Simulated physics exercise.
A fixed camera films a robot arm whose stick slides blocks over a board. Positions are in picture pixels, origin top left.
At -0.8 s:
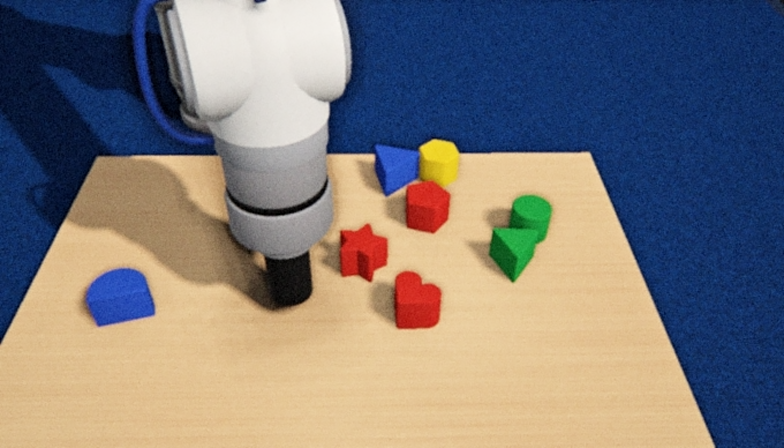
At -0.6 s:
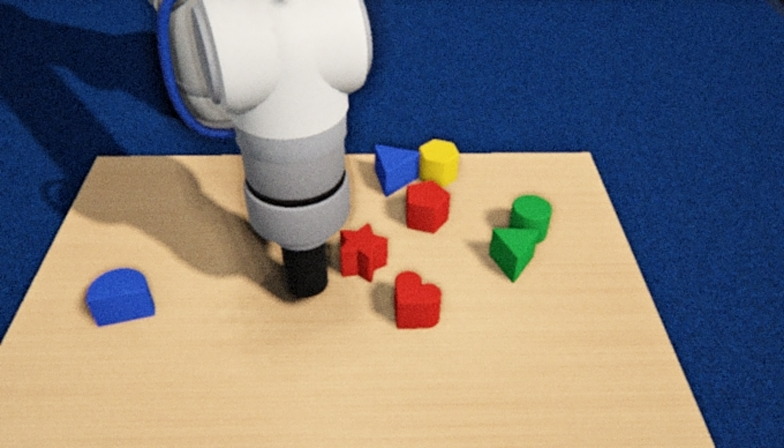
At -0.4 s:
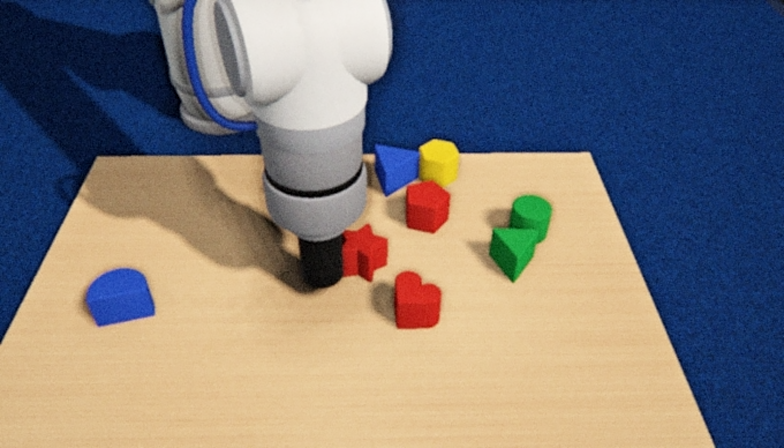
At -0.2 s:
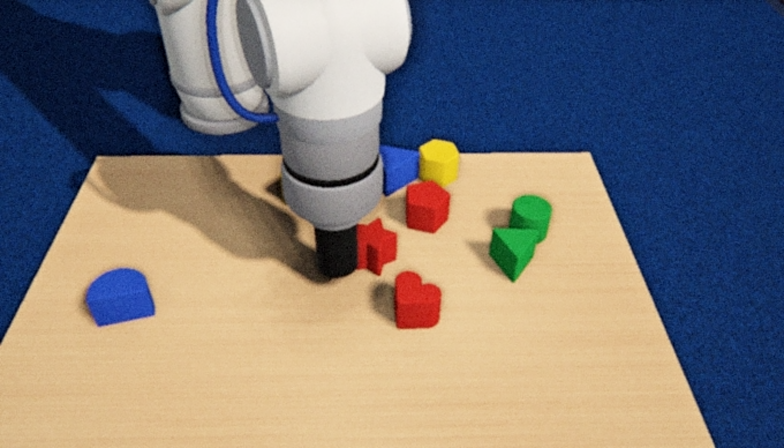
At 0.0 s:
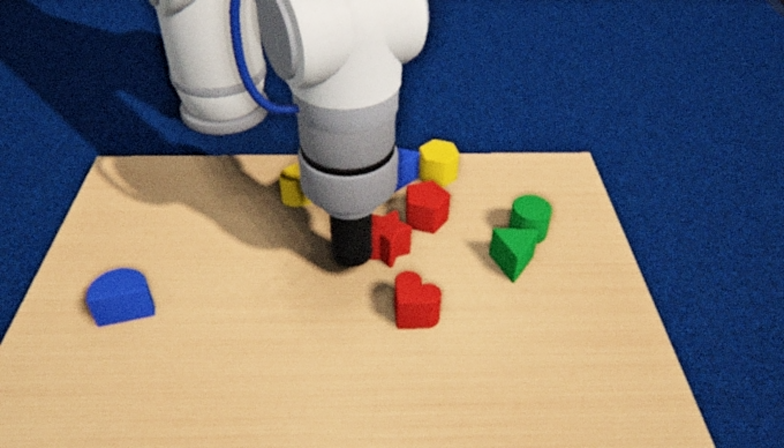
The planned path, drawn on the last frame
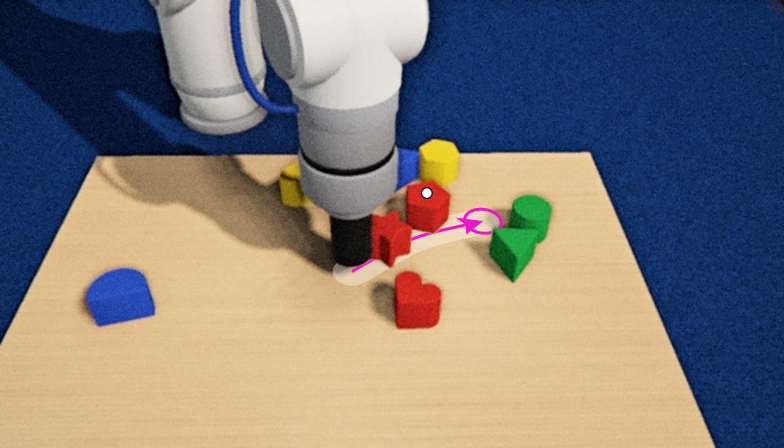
A robot arm moves right across the table and pushes the red star rightward and back.
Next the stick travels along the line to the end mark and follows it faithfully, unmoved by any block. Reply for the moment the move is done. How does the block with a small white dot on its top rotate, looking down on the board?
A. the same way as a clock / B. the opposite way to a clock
B - the opposite way to a clock.
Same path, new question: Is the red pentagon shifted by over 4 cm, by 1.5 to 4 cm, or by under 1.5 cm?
The answer here is over 4 cm.
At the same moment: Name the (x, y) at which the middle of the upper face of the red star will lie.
That would be at about pixel (509, 181).
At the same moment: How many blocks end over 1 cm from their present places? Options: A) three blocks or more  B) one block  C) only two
Answer: C.
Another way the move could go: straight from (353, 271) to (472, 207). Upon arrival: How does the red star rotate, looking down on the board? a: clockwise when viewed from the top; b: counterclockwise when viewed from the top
The correct letter is a.
Path on the board, from (353, 271) by way of (415, 238) to (483, 221); the dot is on the red pentagon.
The first path, step by step. One third of the way, stick (395, 230); red star (418, 203), turned 15° clockwise; red pentagon (444, 181).
Two thirds of the way, stick (439, 214); red star (464, 190), turned 25° clockwise; red pentagon (467, 167), turned 40° anticlockwise.
At the end, stick (485, 204); red star (509, 181), turned 25° clockwise; red pentagon (485, 157), turned 105° anticlockwise; green circle in place.
